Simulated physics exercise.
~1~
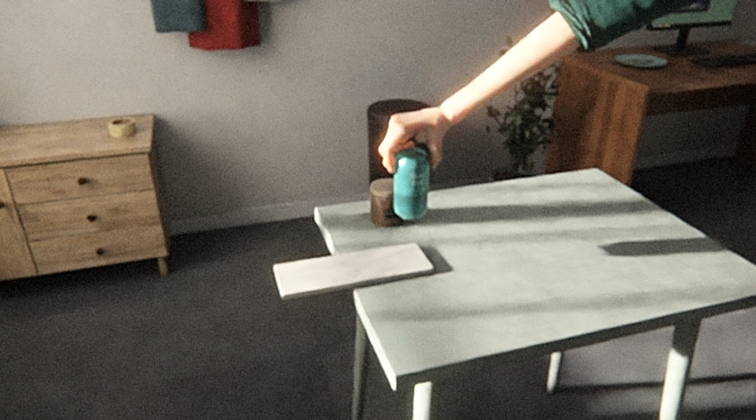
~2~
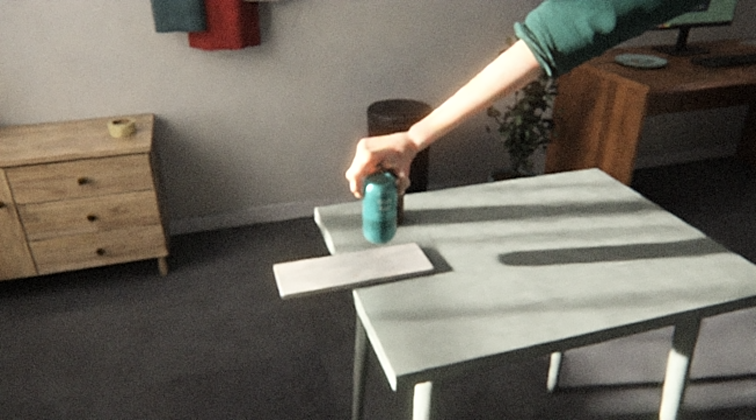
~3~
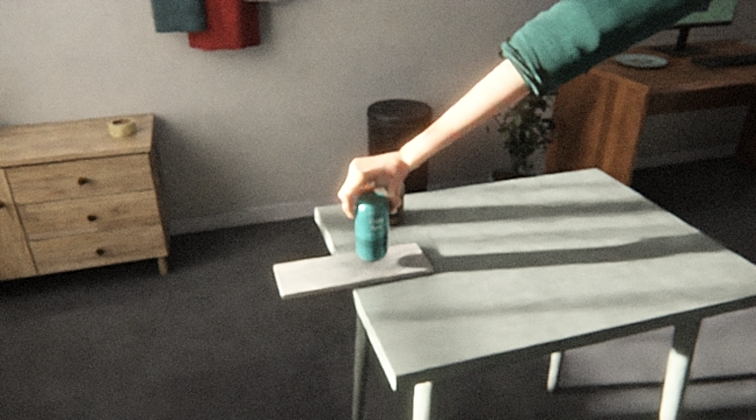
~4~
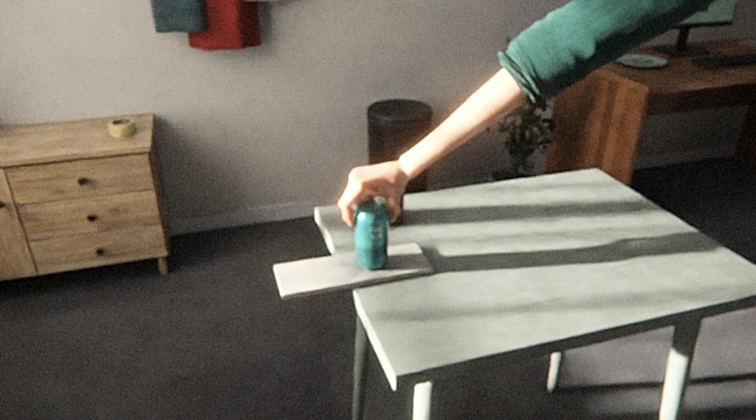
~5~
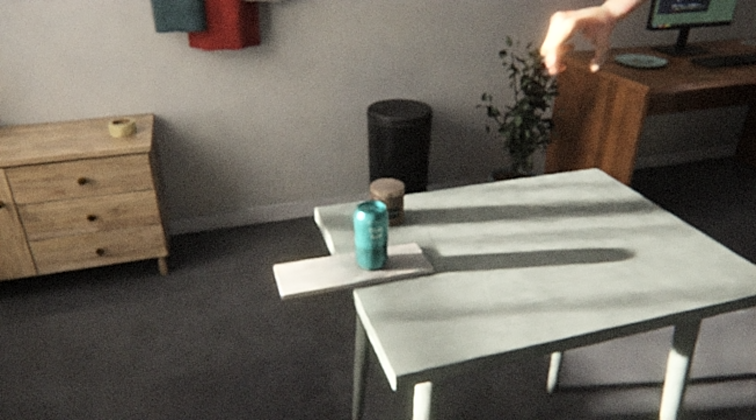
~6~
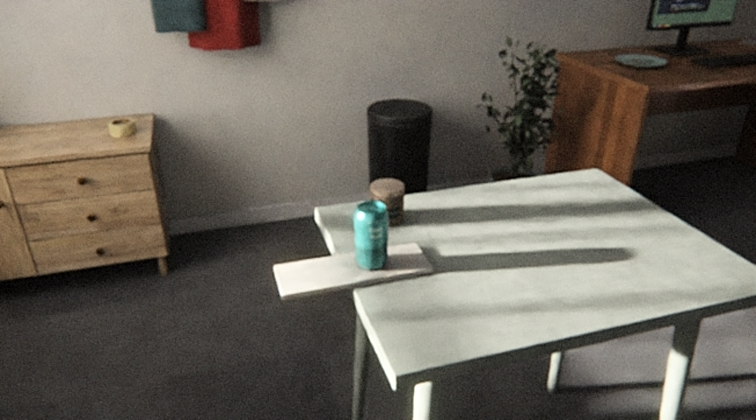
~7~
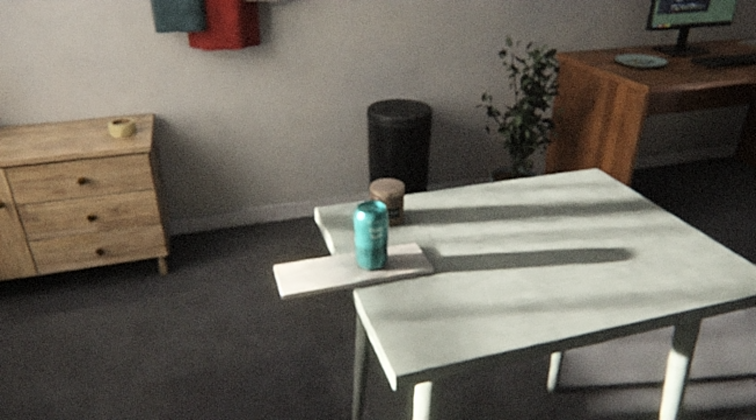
A turquoise can, gripped from above by a hand in a green sleeve, hangs over a pale table where a white board juts past the left edge. Behind it, a brown jar sits near the table's far corner. The hand carries the can left and downward until it is over the board, then lowers it a little further and sets it upright near the tabletop's edge. The fingers let go, and the hand draws back toward the upper right and out of view. The can stays standing, the board keeps its balance, and the jar remains in place.
